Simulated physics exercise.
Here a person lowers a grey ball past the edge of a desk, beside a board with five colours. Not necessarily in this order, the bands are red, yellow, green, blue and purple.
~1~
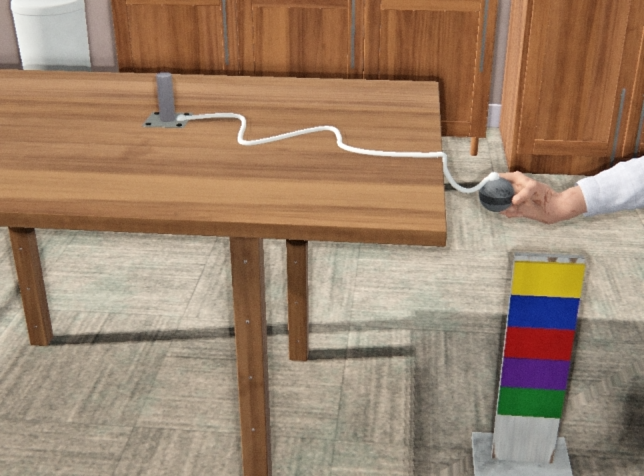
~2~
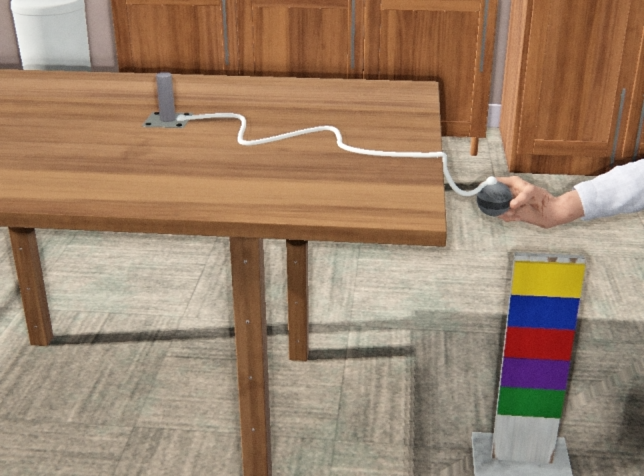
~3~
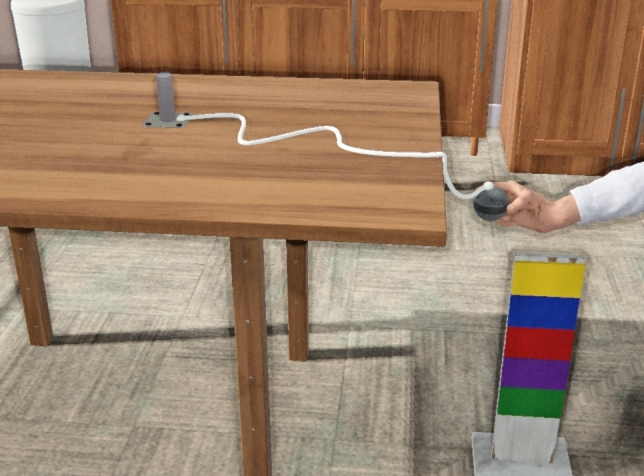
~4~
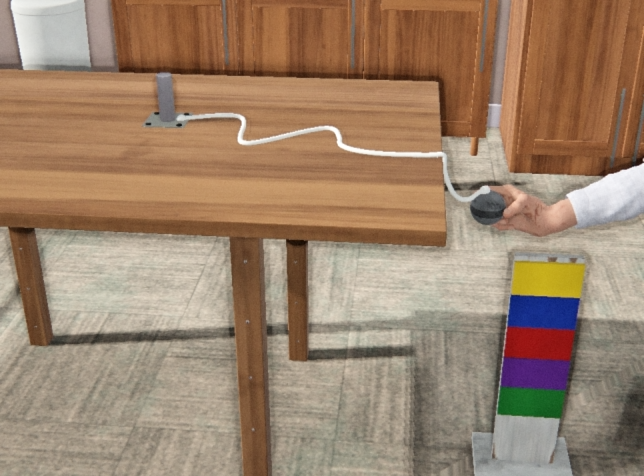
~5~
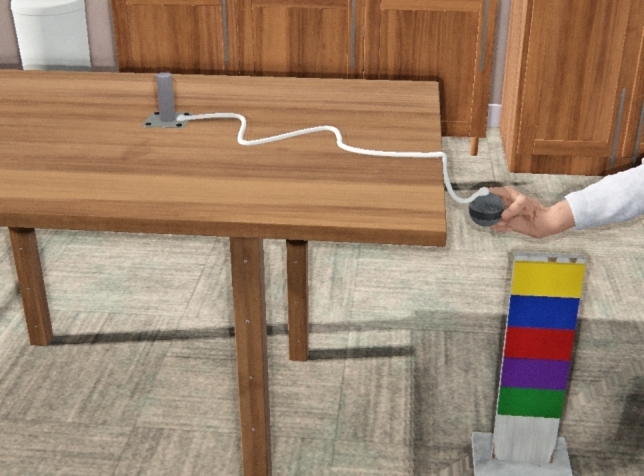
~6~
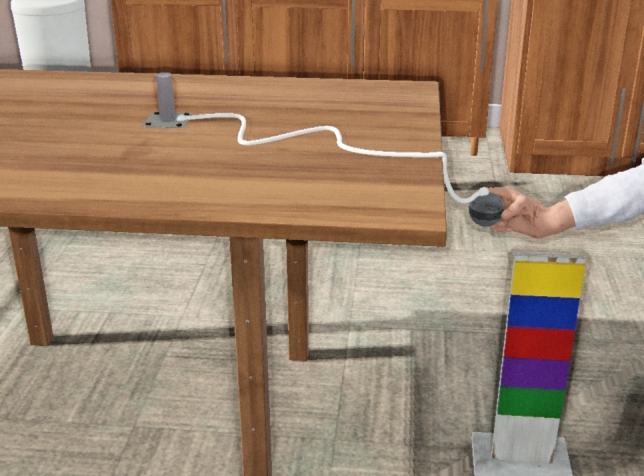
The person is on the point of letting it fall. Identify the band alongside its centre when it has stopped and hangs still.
Its centre is alongside the red band.
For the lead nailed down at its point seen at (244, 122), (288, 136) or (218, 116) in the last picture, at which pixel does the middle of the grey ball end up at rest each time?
Approximately (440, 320), (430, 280) and (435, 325) respectively.
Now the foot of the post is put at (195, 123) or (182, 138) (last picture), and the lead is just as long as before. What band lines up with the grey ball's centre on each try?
It would be purple; purple.
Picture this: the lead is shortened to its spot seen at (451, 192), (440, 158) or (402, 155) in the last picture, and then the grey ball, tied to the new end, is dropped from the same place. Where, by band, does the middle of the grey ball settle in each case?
Blue; yellow; none, it hangs higher.
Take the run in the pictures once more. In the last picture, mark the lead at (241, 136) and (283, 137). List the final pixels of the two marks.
Around (289, 132), then around (348, 138).
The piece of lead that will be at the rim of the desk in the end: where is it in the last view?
The one at (340, 144).
Early on, ball near (432, 319); level with red.
Midway, ball near (445, 327); level with red.
Finally, ball near (435, 332); level with red. The lead holds its middle at red.
